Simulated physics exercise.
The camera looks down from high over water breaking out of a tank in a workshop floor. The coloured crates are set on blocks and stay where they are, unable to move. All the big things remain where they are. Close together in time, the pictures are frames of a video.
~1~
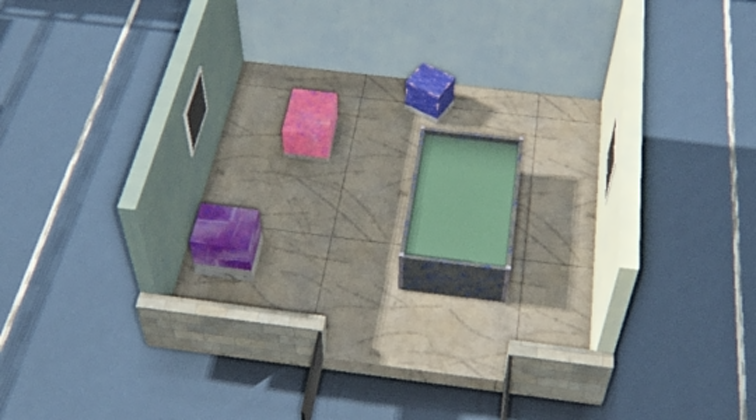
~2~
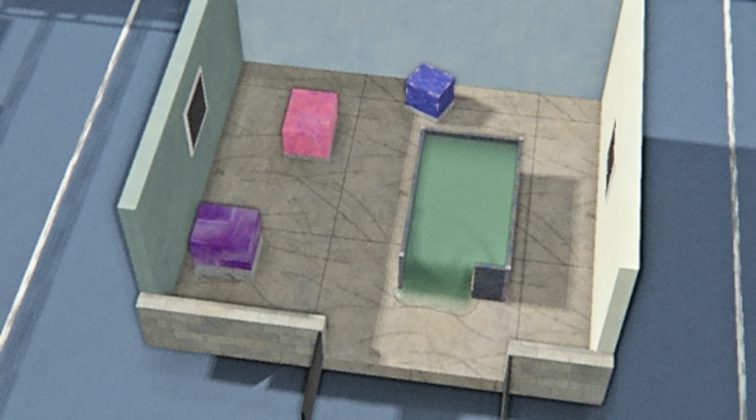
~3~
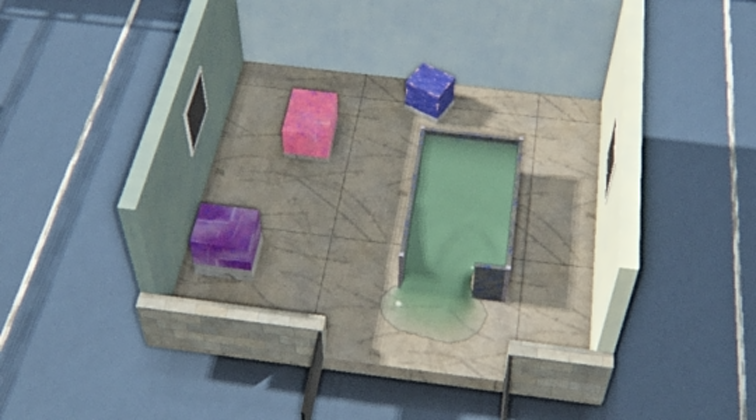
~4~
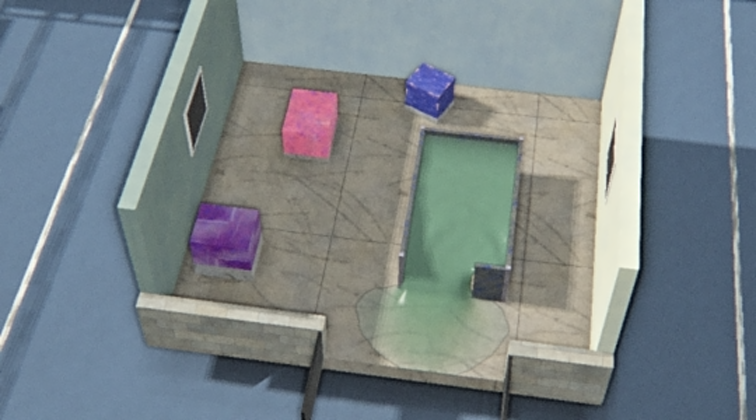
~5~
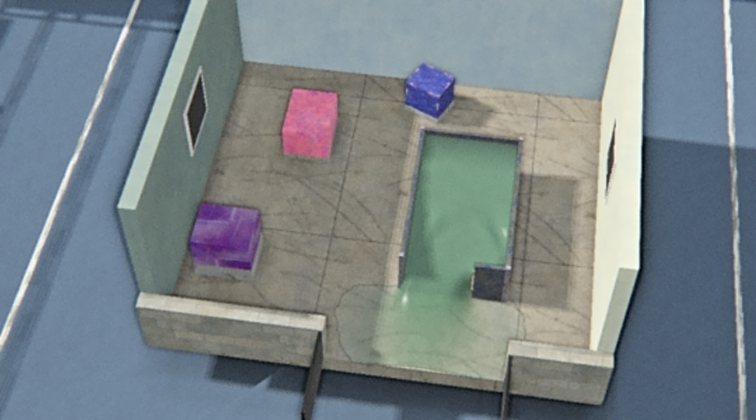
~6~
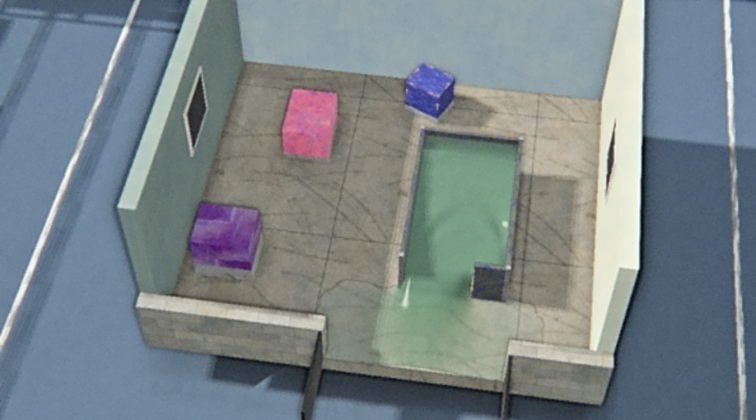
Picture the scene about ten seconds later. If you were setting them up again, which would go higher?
One by one: The purple crate is unaffected by the water; the blue crate is unaffected by the water; the pink crate is unaffected by the water.
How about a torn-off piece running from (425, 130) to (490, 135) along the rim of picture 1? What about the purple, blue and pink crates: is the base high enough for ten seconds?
Purple crate is not reached; blue crate is reached; pink crate is reached.
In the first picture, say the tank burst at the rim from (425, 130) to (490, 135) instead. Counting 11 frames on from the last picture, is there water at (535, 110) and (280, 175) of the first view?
First spot inundated, second spot left untouched.
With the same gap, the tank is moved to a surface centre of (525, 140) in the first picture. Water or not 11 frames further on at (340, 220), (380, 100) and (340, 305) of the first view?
Results in order - left untouched, left untouched, swamped.
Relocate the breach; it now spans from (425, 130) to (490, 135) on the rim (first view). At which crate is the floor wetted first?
The crate marked blue, by my reading.
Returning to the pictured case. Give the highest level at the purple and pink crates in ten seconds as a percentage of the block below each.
In order: 20% and 10%.
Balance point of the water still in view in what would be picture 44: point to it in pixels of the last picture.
My reading is close to (429, 246).
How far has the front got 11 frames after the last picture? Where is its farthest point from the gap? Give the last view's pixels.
Near (165, 322).
A moment on, water covers 15 % of the floor; the purple crate not reached, the blue crate not reached, the pink crate not reached.
Next, water covers 20 % of the floor; the purple crate water round its plinth, the blue crate not reached, the pink crate not reached.
Then, water covers 20 % of the floor; the purple crate water round its plinth, the blue crate not reached, the pink crate not reached.
Later, water covers 25 % of the floor; the purple crate water round its plinth, the blue crate not reached, the pink crate water round its plinth.
In the end, water covers 25 % of the floor; the purple crate stayed above the water, the blue crate stayed above the water, the pink crate stayed above the water.
